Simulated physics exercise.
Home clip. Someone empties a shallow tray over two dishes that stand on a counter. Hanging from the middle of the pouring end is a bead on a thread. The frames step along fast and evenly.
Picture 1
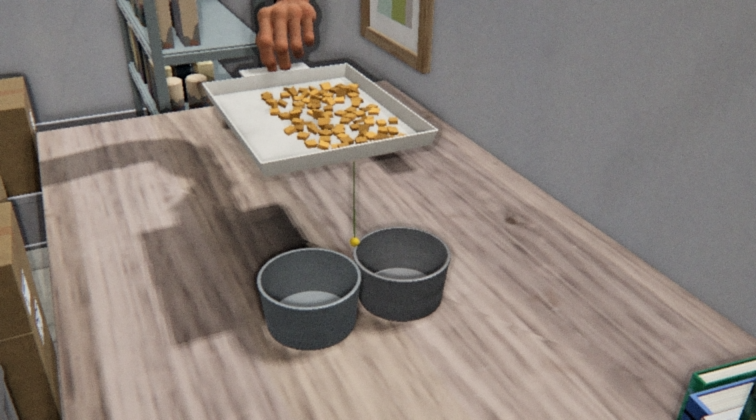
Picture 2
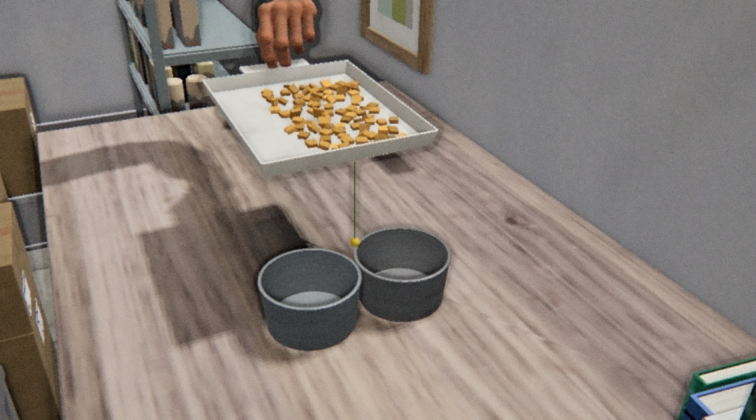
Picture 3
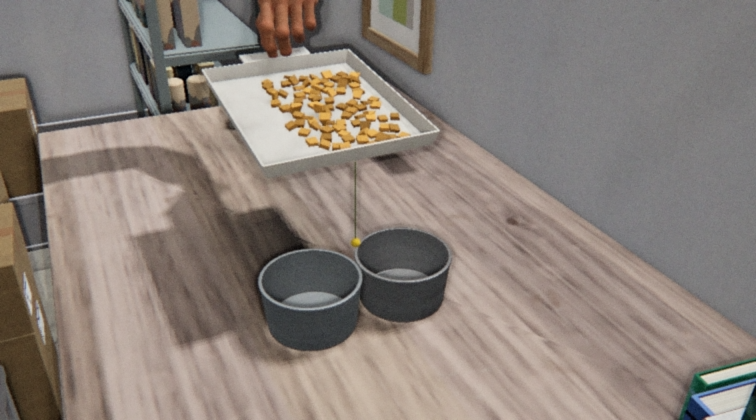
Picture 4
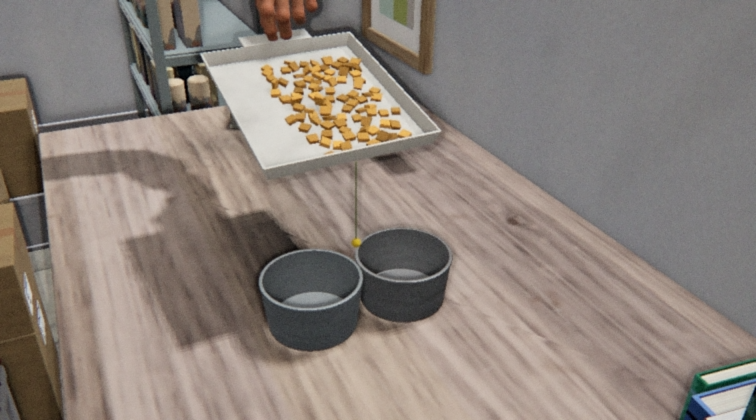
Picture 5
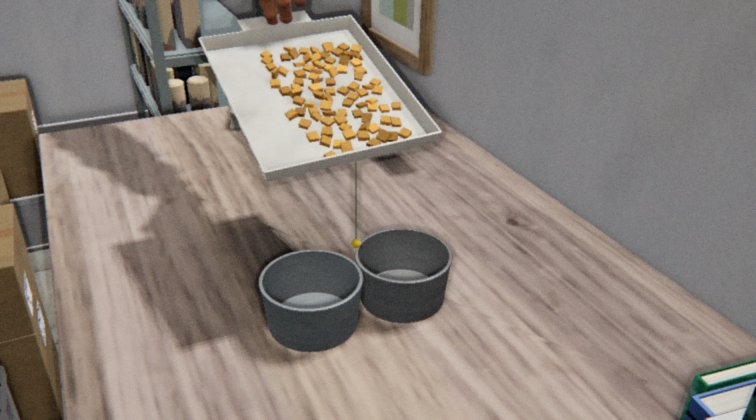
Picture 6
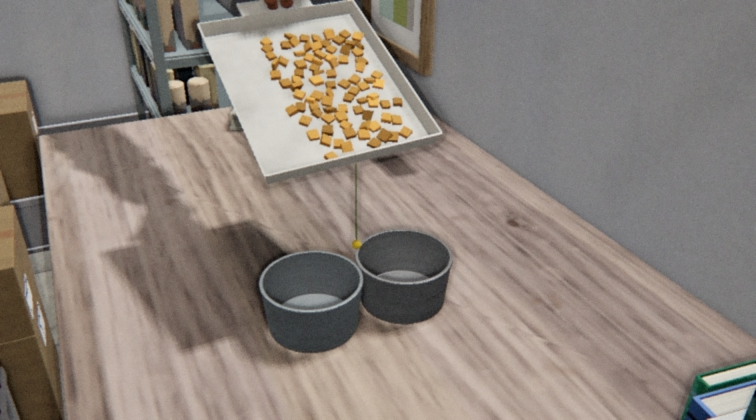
A white tray of golden cereal squares tilts steeper above two dark dishes, its back rising.
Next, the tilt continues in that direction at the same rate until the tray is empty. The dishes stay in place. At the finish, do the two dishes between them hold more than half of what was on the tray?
Yes.
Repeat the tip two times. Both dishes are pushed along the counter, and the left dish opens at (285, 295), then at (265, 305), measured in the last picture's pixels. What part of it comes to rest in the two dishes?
First try: Roughly 90 per cent; second try: Roughly 80 per cent.
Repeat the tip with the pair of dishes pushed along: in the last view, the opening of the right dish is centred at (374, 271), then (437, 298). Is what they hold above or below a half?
At place one the bulk; at place two the minor share.
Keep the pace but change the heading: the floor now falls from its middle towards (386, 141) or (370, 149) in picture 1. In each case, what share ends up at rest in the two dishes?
So it's 70 percent with the first slope and 70 percent with the other.
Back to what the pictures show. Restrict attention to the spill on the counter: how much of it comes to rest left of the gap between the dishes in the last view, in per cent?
I'd put it at around 40 per cent.
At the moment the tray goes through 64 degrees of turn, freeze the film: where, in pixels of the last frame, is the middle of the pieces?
Somewhere around pixel (348, 132) in the last picture.
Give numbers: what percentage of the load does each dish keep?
Left dish near 50 in a hundred; right dish near 30.
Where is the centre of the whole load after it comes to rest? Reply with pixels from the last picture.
Roughly pixel (337, 324).
Just after the last frame, tray tipped steeply; every one on the tray.
A moment on, tray tipped past a quarter turn; roughly half on the tray; roughly a quarter in the left dish; about a tenth in the right dish; about a tenth outside both; about a tenth in the air.
Further on, tray tipped past a quarter turn; roughly half in the left dish; roughly a quarter in the right dish; roughly a quarter outside both.
When it is over, tray tipped past a quarter turn; roughly half in the left dish; roughly a quarter in the right dish; roughly a quarter outside both.
